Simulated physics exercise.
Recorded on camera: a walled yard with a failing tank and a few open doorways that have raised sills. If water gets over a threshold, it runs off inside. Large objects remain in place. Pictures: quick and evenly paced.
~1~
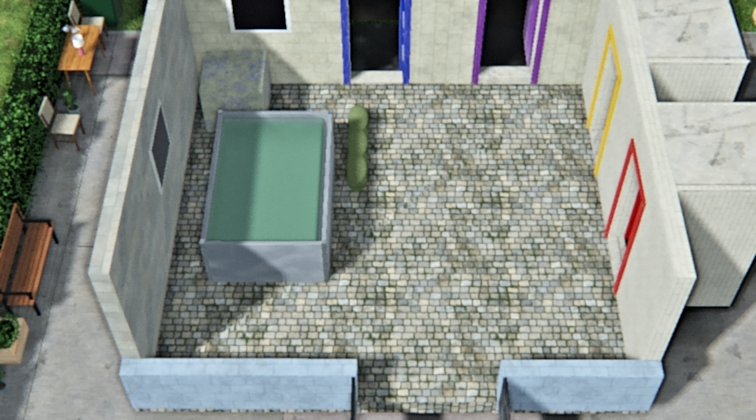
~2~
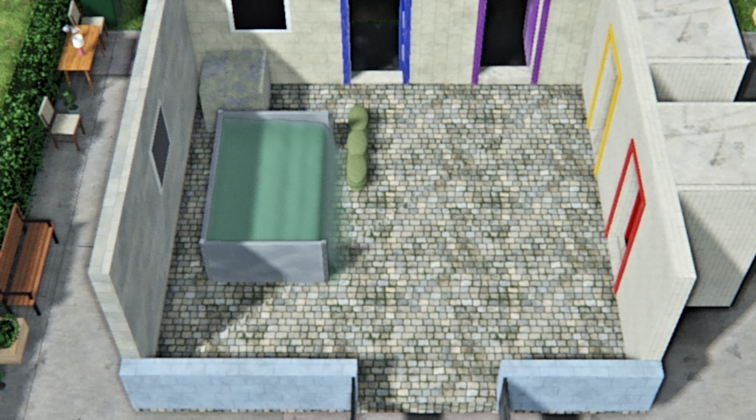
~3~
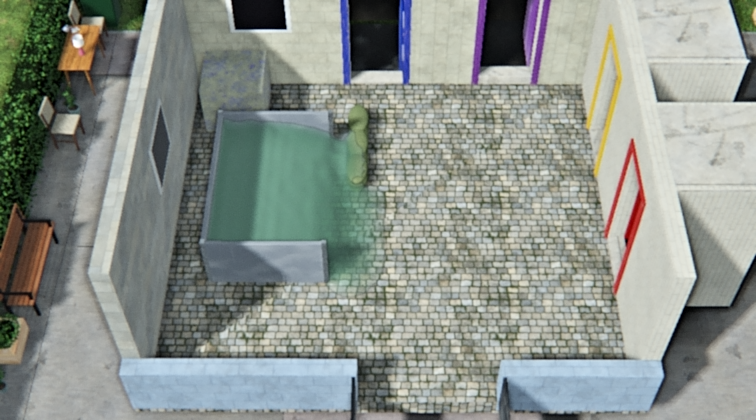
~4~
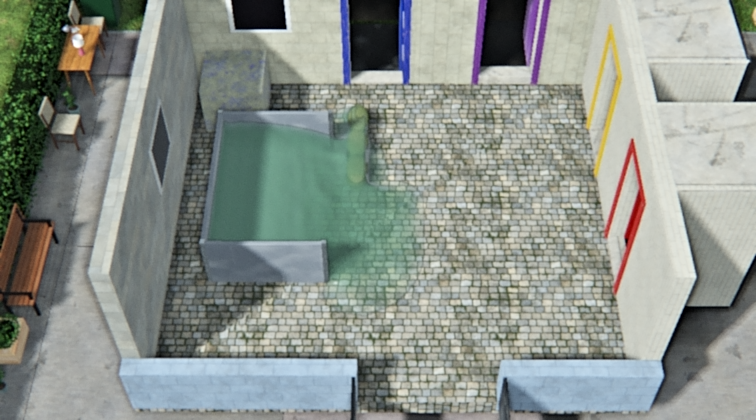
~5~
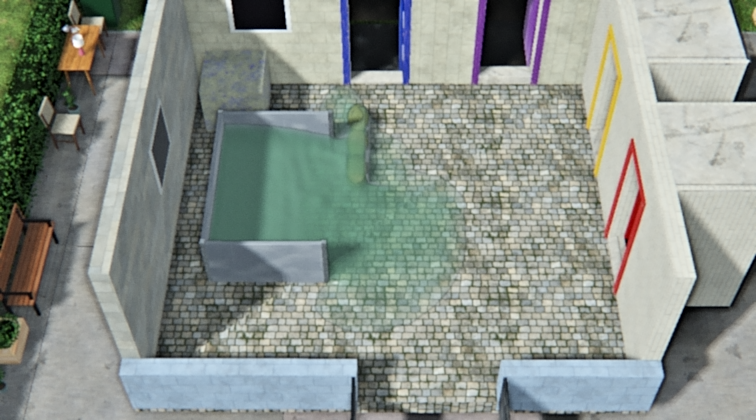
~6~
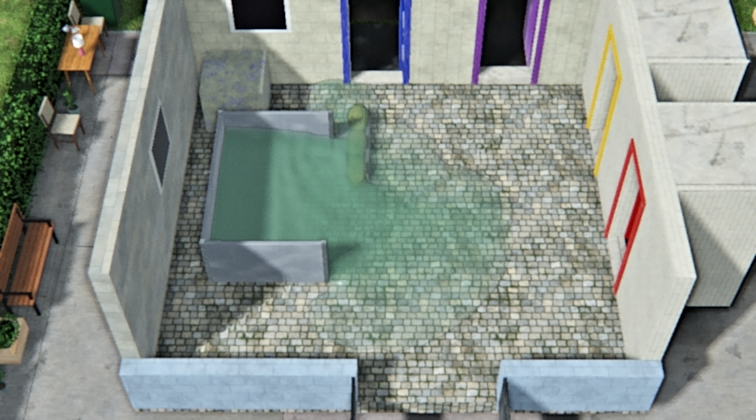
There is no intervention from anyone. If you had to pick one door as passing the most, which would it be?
I would pick the red door.
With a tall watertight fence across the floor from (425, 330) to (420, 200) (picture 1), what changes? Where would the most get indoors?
I'd point to the one in blue.
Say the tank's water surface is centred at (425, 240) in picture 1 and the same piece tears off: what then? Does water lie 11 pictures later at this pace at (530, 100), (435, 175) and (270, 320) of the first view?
Point by point, the spots are hit, not hit and not hit.
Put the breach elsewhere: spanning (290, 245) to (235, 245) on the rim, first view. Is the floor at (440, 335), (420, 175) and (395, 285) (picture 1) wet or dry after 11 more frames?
In turn: Covered, dry, not flooded.
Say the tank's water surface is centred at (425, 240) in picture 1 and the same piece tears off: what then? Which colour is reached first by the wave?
The red-painted one.
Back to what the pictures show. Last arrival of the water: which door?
It's the purple door.
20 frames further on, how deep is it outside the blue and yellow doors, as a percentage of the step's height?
Some 70 percent, then some 130 percent.
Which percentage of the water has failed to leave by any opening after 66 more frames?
I'd put it near 70 %.
A moment on, water covers 65 % of the floor; purple door not reached, blue door a trickle in, red door some in, yellow door wet at the sill, nothing in.
Next, water covers 70 % of the floor; purple door wet at the sill, nothing in, blue door a trickle in, red door a lot in, yellow door some in.
Then, water covers 75 % of the floor; purple door wet at the sill, nothing in, blue door a trickle in, red door a lot in, yellow door some in.
Later, water covers 85 % of the floor; purple door wet at the sill, nothing in, blue door some in, red door a lot in, yellow door a lot in.
In the end, water covers 95 % of the floor; purple door wet at the sill, nothing in, blue door some in, red door a lot in, yellow door a lot in; the red door has let in the most.
